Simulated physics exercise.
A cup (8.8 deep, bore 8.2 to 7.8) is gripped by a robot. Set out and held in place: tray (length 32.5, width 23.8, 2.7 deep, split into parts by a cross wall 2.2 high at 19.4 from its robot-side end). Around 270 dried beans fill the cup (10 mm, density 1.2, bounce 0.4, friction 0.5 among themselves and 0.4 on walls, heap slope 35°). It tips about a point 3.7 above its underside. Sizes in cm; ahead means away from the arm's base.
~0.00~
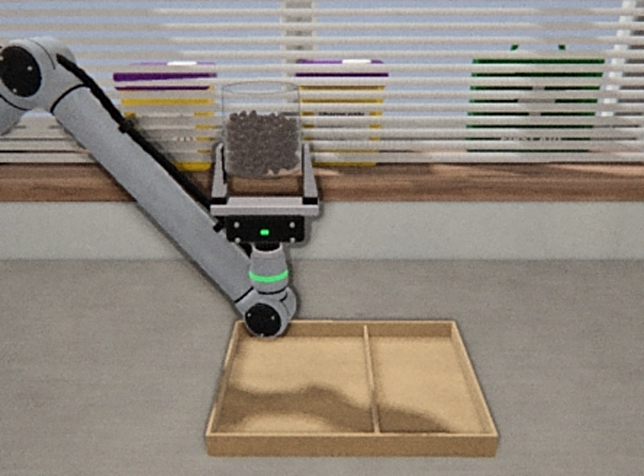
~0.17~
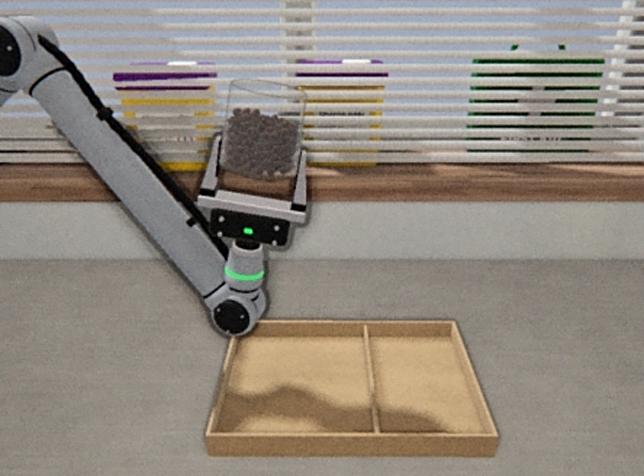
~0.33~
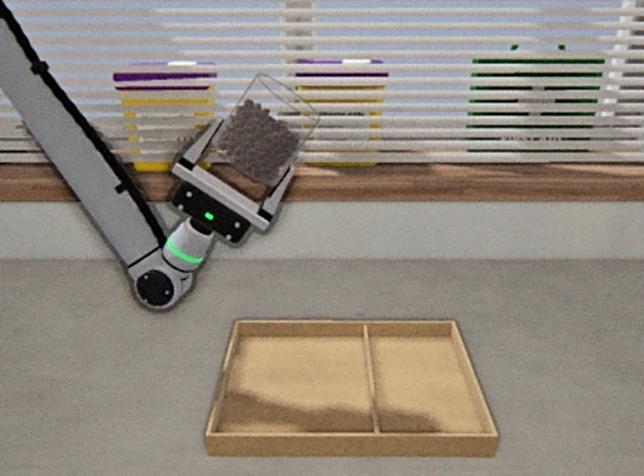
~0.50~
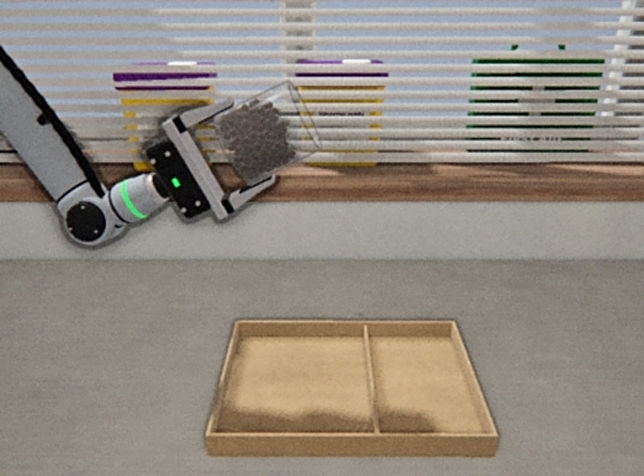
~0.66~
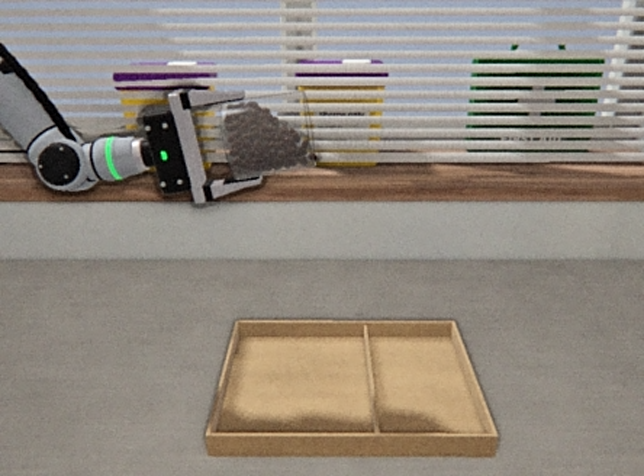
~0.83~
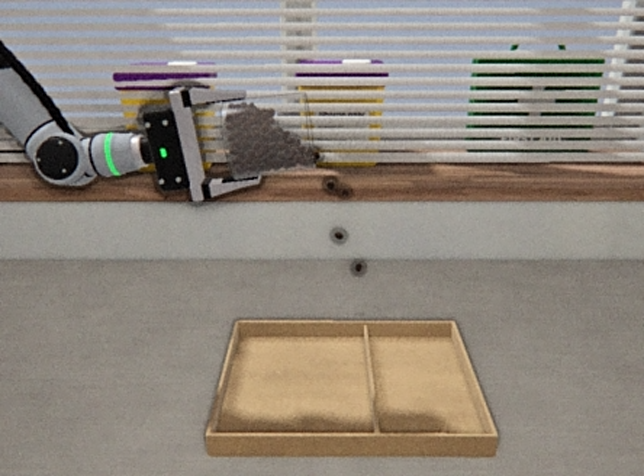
A robot arm holding a clear cup of dark beans upright swung back to the left and tipped the cup rightward onto its side, and a few beans dropped out above a divided wooden tray.
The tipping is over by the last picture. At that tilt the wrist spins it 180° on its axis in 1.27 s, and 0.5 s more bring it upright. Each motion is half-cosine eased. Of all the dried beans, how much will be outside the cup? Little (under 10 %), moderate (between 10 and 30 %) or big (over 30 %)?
Share outside the cup: Moderate (between 10 and 30 %).
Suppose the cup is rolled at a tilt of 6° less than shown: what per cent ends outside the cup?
About 5 per cent.
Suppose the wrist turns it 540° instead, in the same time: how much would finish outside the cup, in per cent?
It would be near 30 per cent.
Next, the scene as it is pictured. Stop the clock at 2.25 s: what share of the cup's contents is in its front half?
Some 40 per cent.
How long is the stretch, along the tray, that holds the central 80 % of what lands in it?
Roughly 12 cm.
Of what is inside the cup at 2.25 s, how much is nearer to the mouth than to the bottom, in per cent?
Roughly 35 per cent.
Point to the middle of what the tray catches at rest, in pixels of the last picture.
At about (353, 377).
After 1.54 s, tipped 83°, highest piece 38 above the table; 259 in the cup, 4 in the far-side part, 2 in the robot-side part, 8 in flight or on a rim.
After 2.25 s, tipped 67°, highest piece 36 above the table; 235 in the cup, 25 in the robot-side part, 9 in the far-side part, 4 in flight or on a rim.
After 2.80 s, upright, highest piece 38 above the table; 235 in the cup, 28 in the robot-side part, 10 in the far-side part.
After 3.50 s, upright, highest piece 38 above the table; 235 in the cup, 28 in the robot-side part, 10 in the far-side part.
In the end, 235 in the cup, 28 in the robot-side part, 10 in the far-side part. That is 14 % outside the cup.
